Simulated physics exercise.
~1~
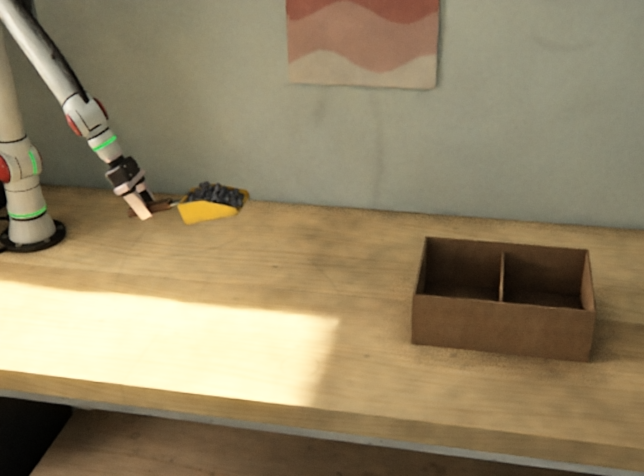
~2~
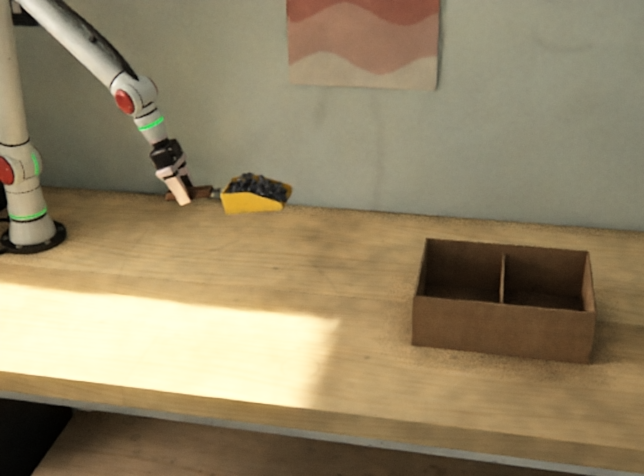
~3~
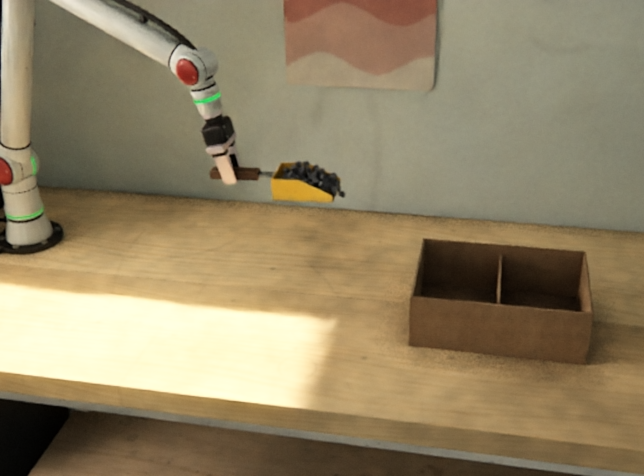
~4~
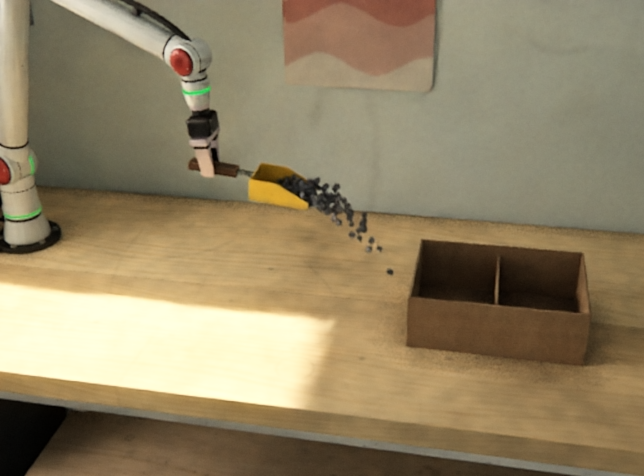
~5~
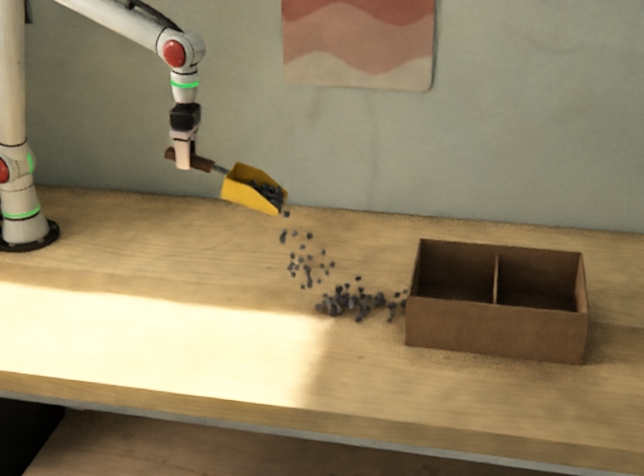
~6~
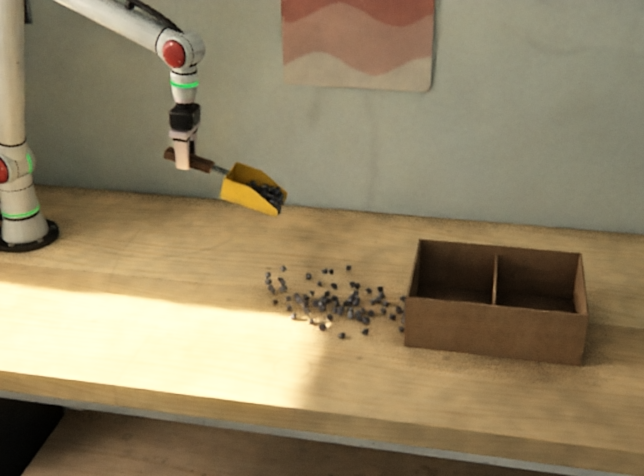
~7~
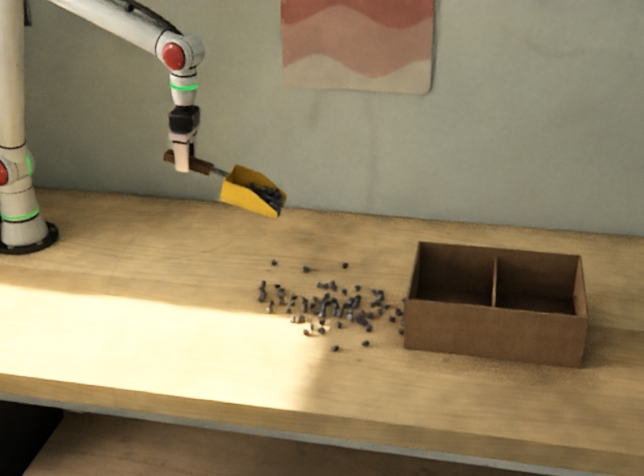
Dark pebbles spilled from a yellow scoop onto a wooden table, landing just left of a divided brown box, after a robot arm carried them right, then tipped and drew back; they scattered and settled, with some still in the scoop.
